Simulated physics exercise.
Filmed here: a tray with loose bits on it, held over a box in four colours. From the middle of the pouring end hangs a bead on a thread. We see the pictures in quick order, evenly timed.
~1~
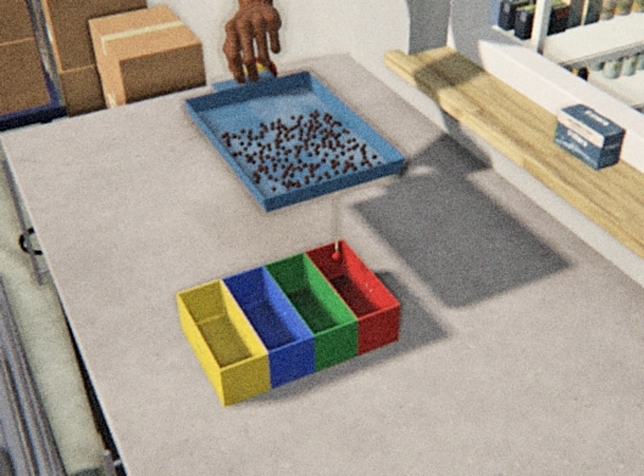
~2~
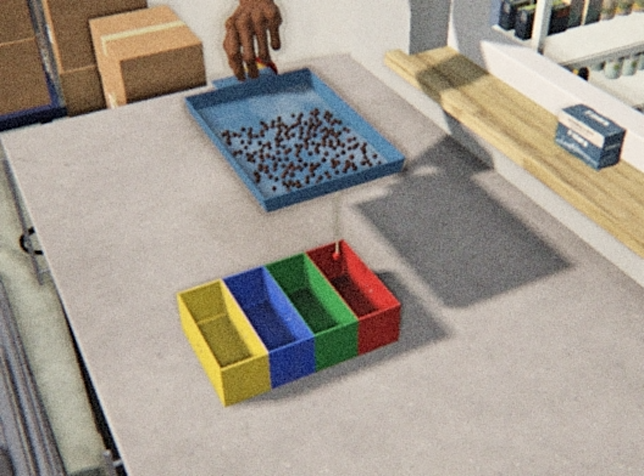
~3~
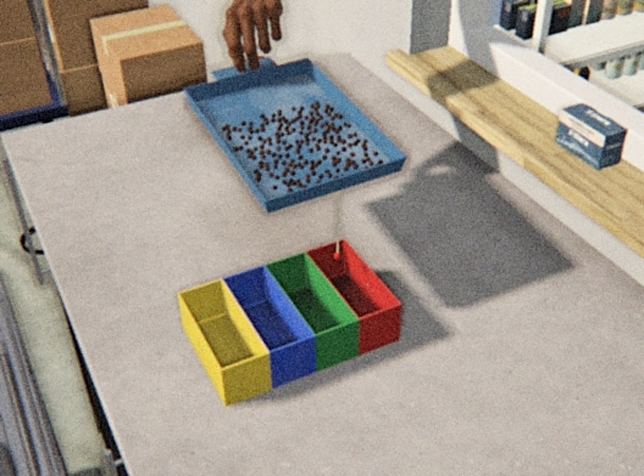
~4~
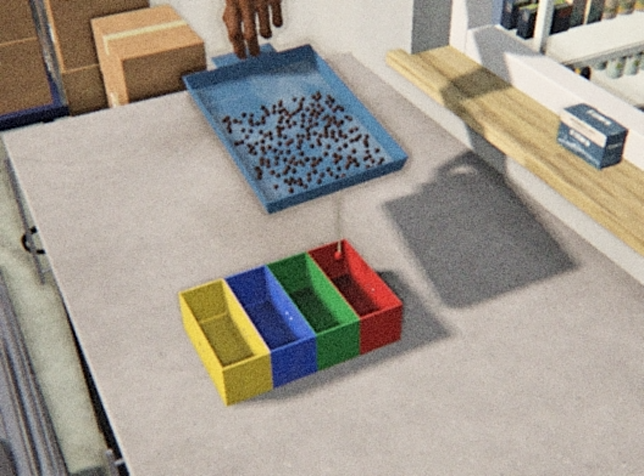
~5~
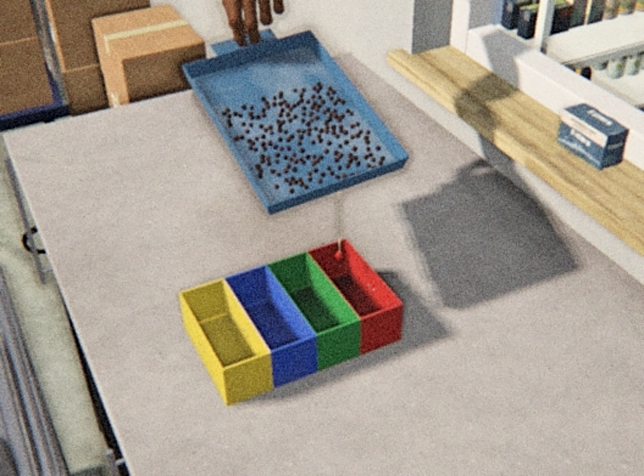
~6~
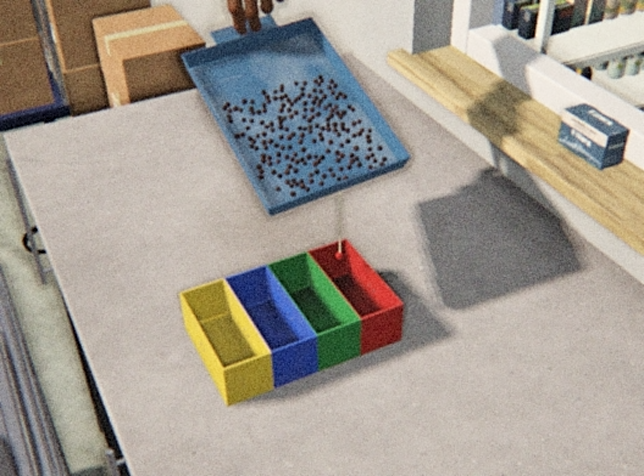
A hand slowly tilts a blue tray of small dark berries above a four-coloured box.
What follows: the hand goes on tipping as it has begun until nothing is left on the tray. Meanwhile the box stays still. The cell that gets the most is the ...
... Green one.
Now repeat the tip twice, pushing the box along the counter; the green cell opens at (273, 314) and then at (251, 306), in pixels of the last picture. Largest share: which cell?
For the first position it is the red one, and for the second it is the cell in red.
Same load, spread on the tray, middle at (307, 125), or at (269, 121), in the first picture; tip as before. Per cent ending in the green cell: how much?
About 50 % and 50 %.
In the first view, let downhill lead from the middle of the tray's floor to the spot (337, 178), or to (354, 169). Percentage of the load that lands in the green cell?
Case one 10 %; case two 0 %.
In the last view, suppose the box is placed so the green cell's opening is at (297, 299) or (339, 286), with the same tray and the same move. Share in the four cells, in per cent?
In order: 100 percent, then 100 percent.
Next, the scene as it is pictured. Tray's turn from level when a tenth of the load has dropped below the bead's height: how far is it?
The angle is around 105°.
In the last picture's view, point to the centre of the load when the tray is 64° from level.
The middle of the load sits near (313, 188).
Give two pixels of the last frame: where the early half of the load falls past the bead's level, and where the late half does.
Around (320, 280), followed by around (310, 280).
Shortly afterwards, tray tipped steeply; all but a few on the tray; only a few falling or outside the box.
Next, tray tipped past a quarter turn; near two thirds on the tray; a little in the green cell; only a few in the blue cell; only a few in the red cell; near a quarter falling or outside the box.
Some moments later, tray tipped past a quarter turn; near half in the green cell; near a quarter in the blue cell; near a quarter in the red cell; only a few falling or outside the box.
In the end, tray tipped past a quarter turn; near half in the green cell; near a quarter in the blue cell; near a quarter in the red cell; none at all in the yellow cell; only a few outside the box.
